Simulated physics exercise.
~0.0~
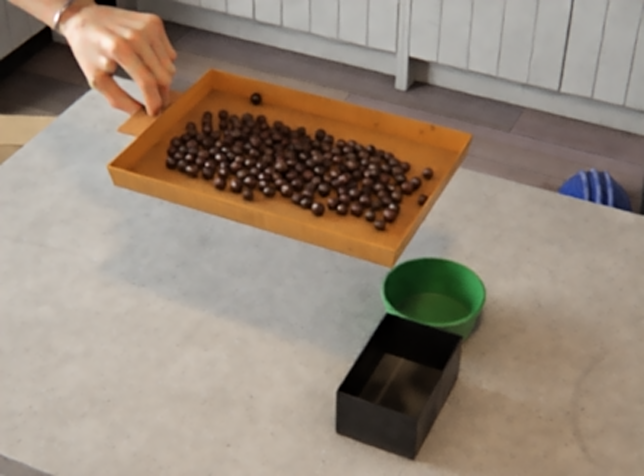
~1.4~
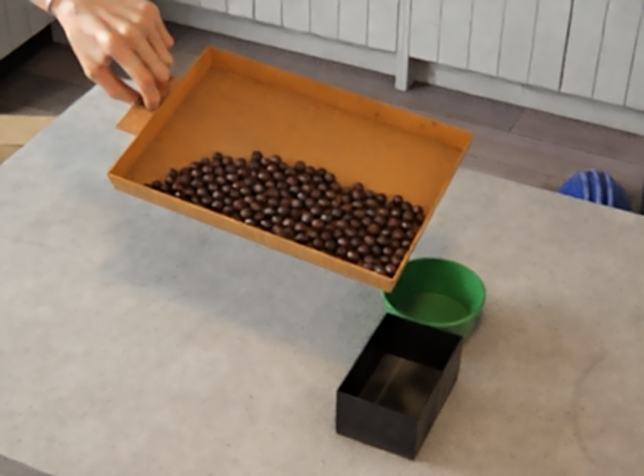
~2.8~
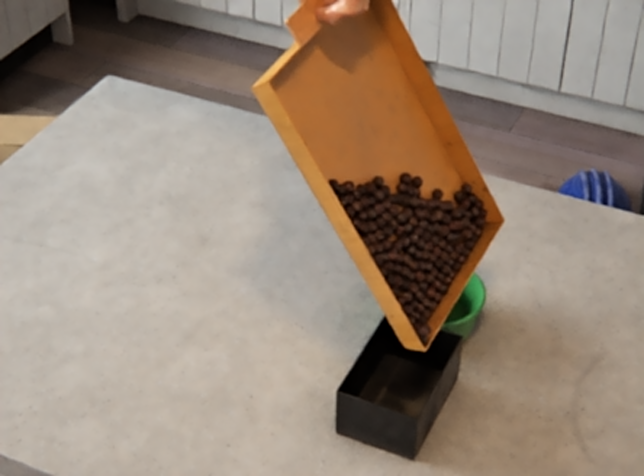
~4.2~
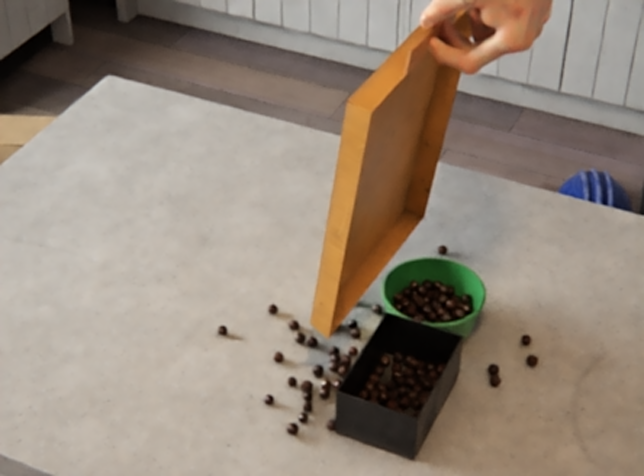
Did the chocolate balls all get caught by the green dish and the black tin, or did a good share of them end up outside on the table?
A good share ended up outside on the table, though the green dish and the black tin each caught a sizeable share too.
